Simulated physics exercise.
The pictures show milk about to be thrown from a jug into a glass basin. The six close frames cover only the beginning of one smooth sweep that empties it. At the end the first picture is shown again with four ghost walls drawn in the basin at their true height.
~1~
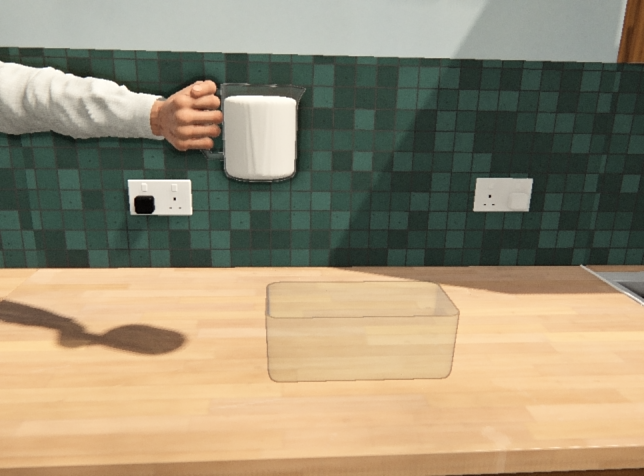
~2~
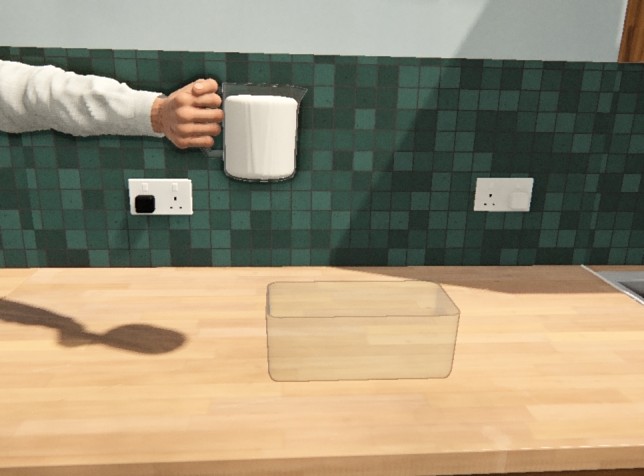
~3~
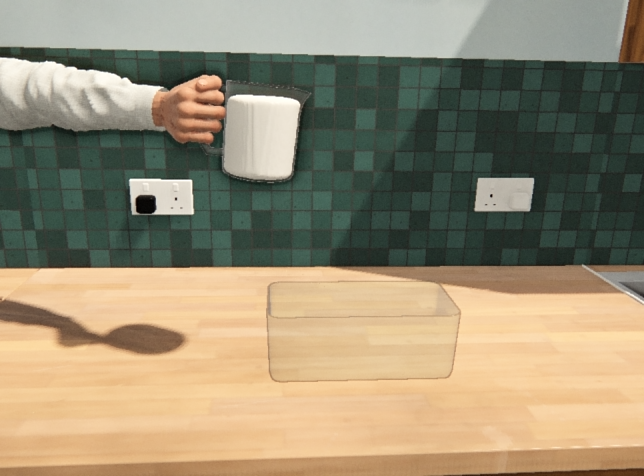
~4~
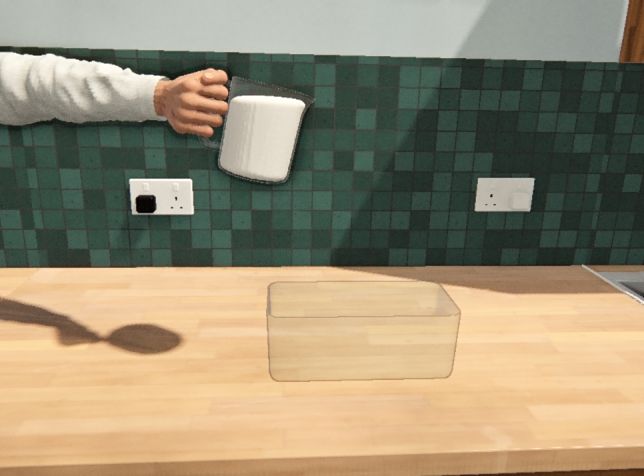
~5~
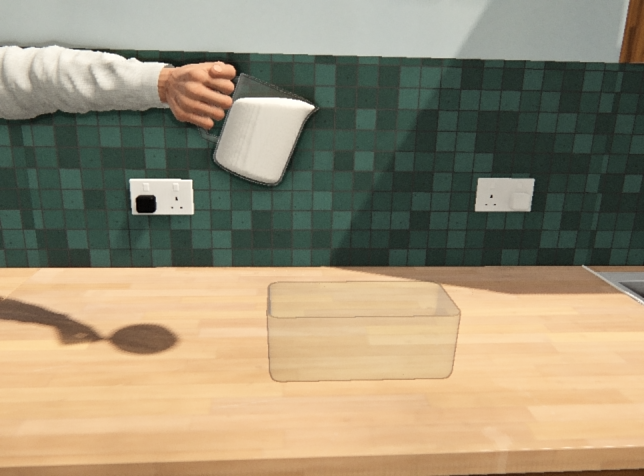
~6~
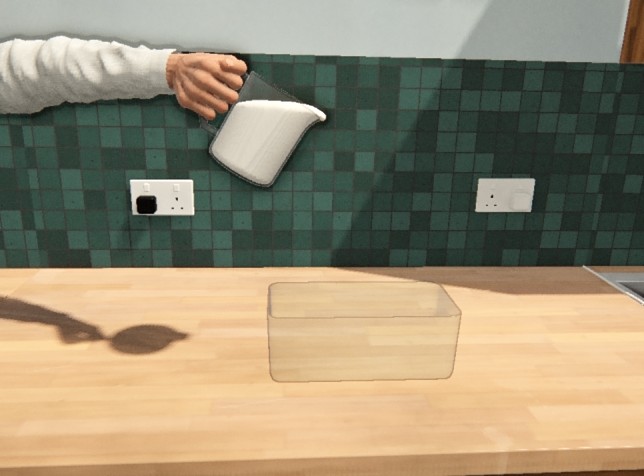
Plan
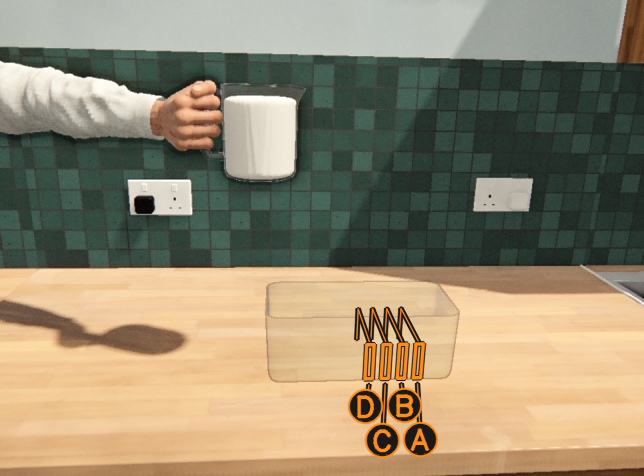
A hand holds a jug of milk upright, then tilts it toward the right.
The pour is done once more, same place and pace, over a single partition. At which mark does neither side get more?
Best: C.
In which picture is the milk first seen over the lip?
Picture 6.
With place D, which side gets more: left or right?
The right side.
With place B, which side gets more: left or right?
The left side.
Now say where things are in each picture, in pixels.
Upright, lip at (304, 88); basin from (268, 379) to (450, 375); nothing has left yet, in the first picture.
Upright, lip at (306, 89); nothing has left yet, in the second picture.
Tipped about 6°, lip at (309, 93); nothing has left yet, in the third picture.
Tipped about 12°, lip at (313, 99); nothing has left yet, in the fourth picture.
Tipped about 21°, lip at (317, 107); nothing has left yet, in the fifth picture.
Tipped about 31°, lip at (321, 118); milk is over the lip, down to (321, 118), in the sixth picture.
On the marked copy, A at (417, 383); B at (401, 383); C at (385, 384); D at (369, 384).
With A, about 91 % ends left of the wall and 3 % right of it; 6 % is lost outside.
With B, about 86 % ends left of the wall and 3 % right of it; 11 % is lost outside.
With C, about 55 % ends left of the wall and 41 % right of it; 4 % is lost outside.
With D, about 14 % ends left of the wall and 83 % right of it; 3 % is lost outside.
